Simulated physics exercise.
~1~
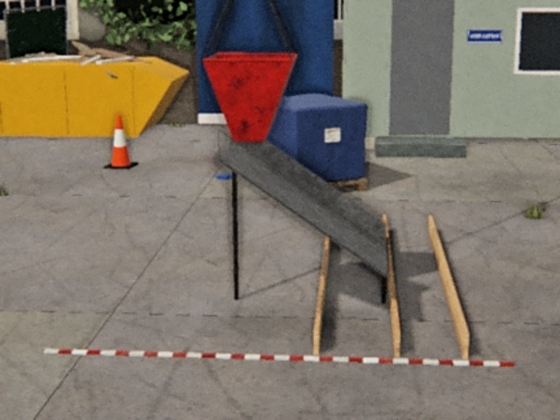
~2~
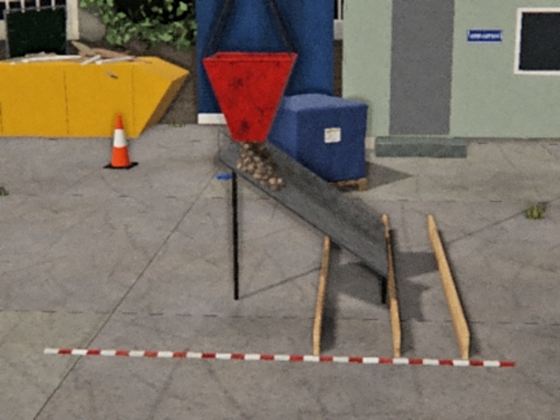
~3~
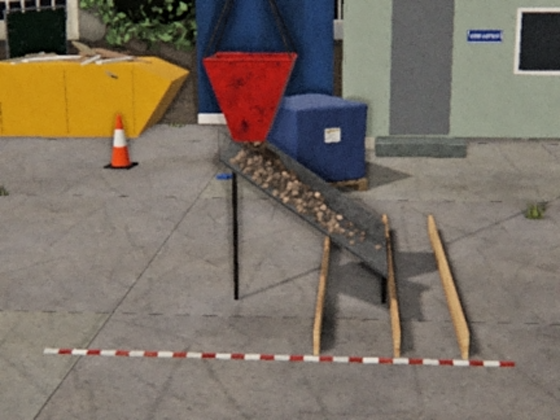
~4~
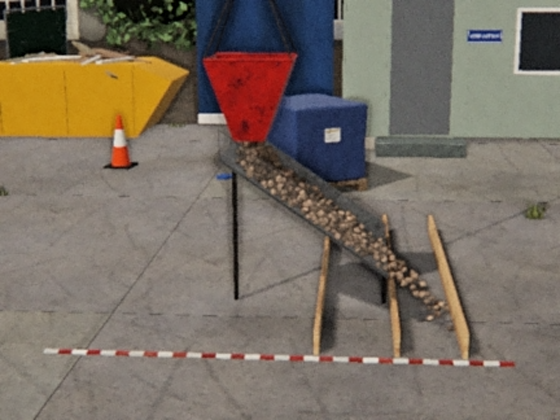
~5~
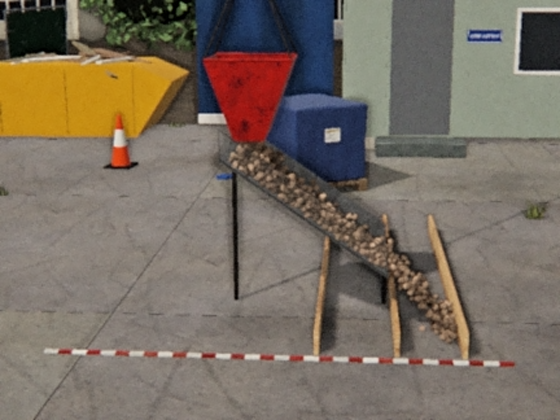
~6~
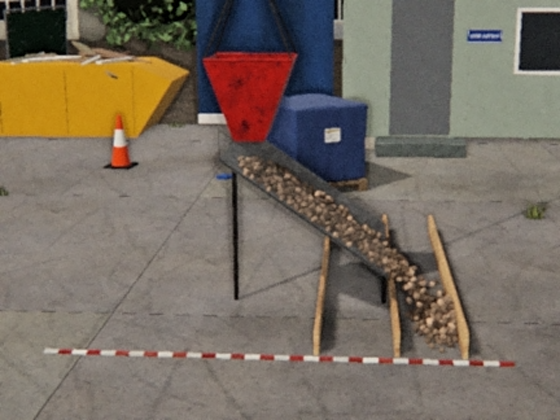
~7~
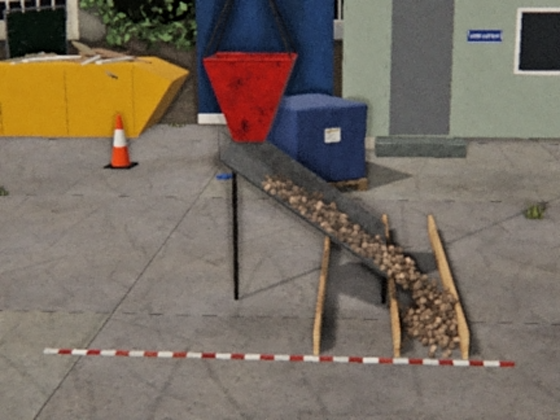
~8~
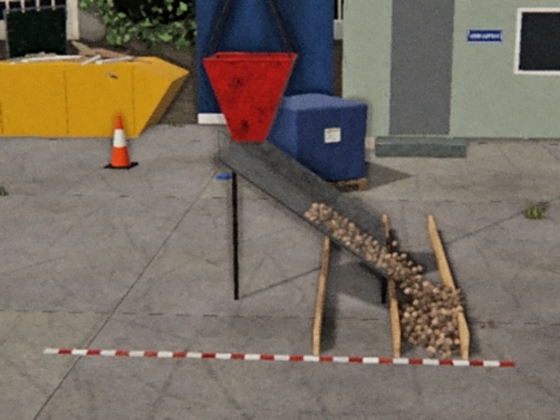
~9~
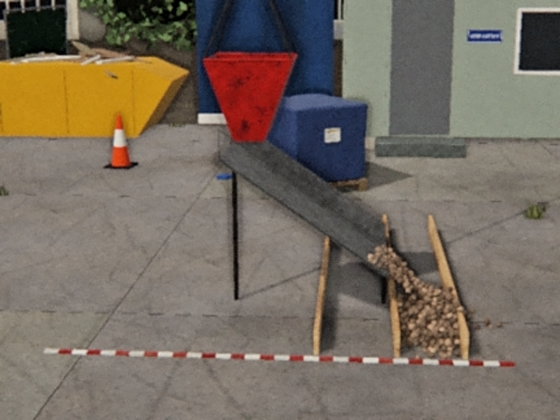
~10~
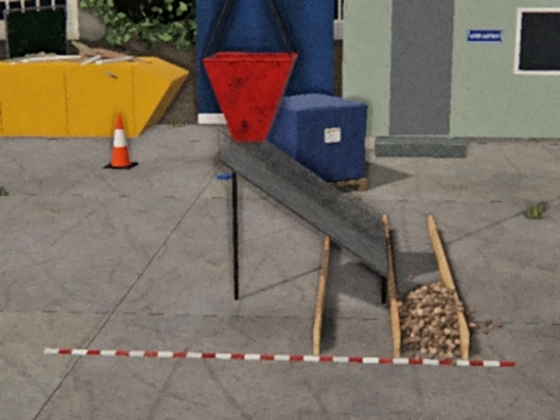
The video shows brown stones pouring from a red hopper onto a sloping grey chute in a paved yard, sliding down to the right and dropping off its end. They pile up between the two right-hand planks, with a few spilling just beyond, leaving the chute empty.
